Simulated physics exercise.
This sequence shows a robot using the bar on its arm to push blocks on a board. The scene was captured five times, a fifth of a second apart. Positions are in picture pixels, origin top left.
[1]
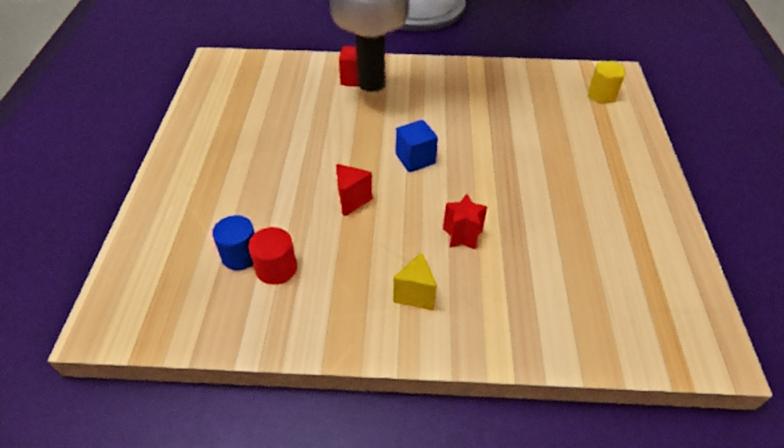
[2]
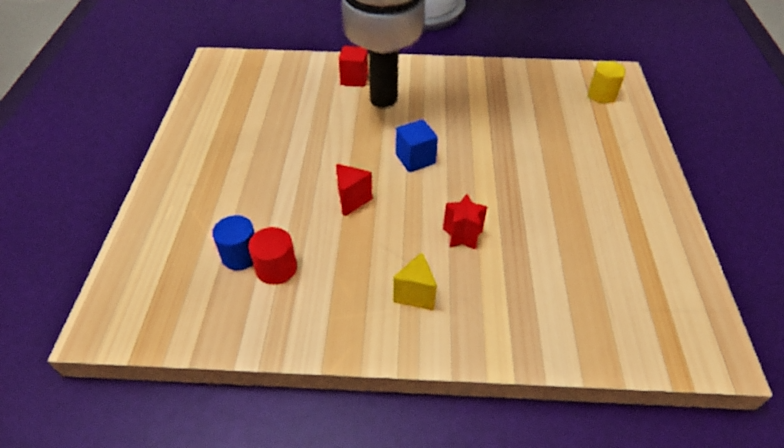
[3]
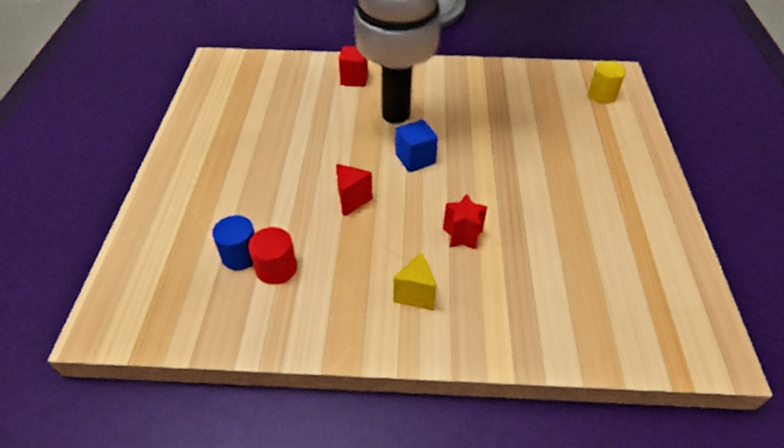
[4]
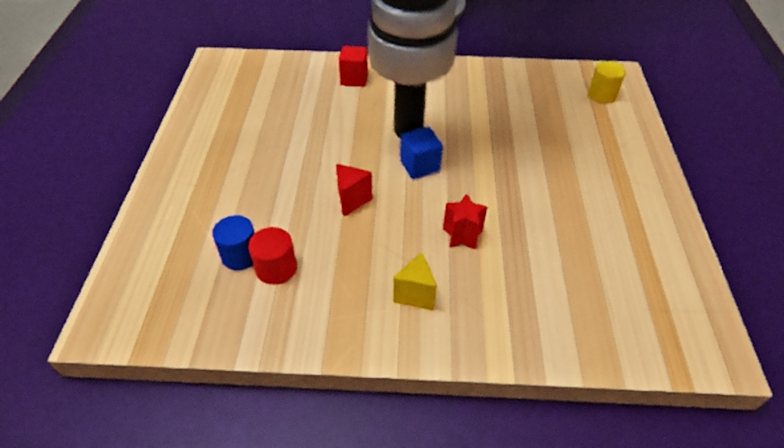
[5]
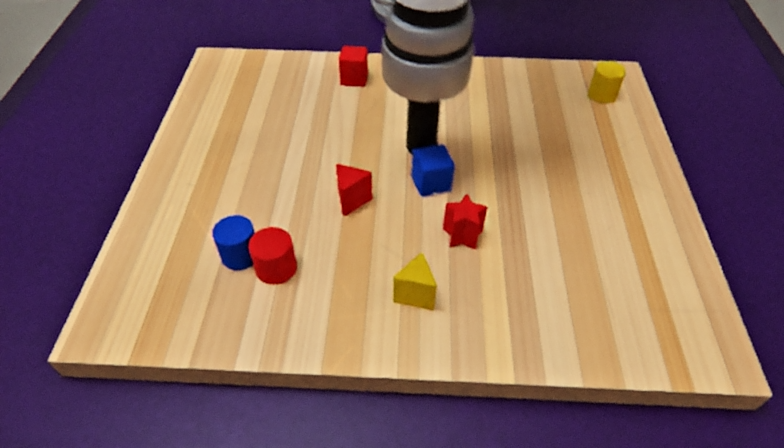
On a wooden board scattered with red, blue and yellow blocks, a robot arm's black bar moved down and slightly right from beside the red cube, then pushed the blue cube toward the red star.
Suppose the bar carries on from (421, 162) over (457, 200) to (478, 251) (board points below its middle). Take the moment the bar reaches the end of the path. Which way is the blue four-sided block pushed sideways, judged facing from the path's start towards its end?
It goes toward the right-hand side.
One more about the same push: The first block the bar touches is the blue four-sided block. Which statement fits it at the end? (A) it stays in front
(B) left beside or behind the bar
Choice A: It stays in front.
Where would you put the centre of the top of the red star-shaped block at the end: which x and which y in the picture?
Answer: (497, 287).
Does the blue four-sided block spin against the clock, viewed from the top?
I believe not.
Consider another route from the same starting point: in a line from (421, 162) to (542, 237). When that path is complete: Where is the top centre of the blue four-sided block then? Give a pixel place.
Close to (456, 187).
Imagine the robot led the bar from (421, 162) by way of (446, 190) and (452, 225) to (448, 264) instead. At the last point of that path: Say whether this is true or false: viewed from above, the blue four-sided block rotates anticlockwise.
Verdict: True.
On the path given first. One third of the way, bar at (450, 171); blue four-sided block at (454, 183), turned 20° clockwise; red star-shaped block at (469, 212).
Two thirds of the way, bar at (467, 202); blue four-sided block at (470, 218), turned 25° clockwise; red star-shaped block at (484, 246), turned 25° clockwise.
At the end, bar at (481, 236); yellow three-sided block not moved; blue four-sided block at (483, 255), turned 30° clockwise; red star-shaped block at (497, 287), turned 30° clockwise.
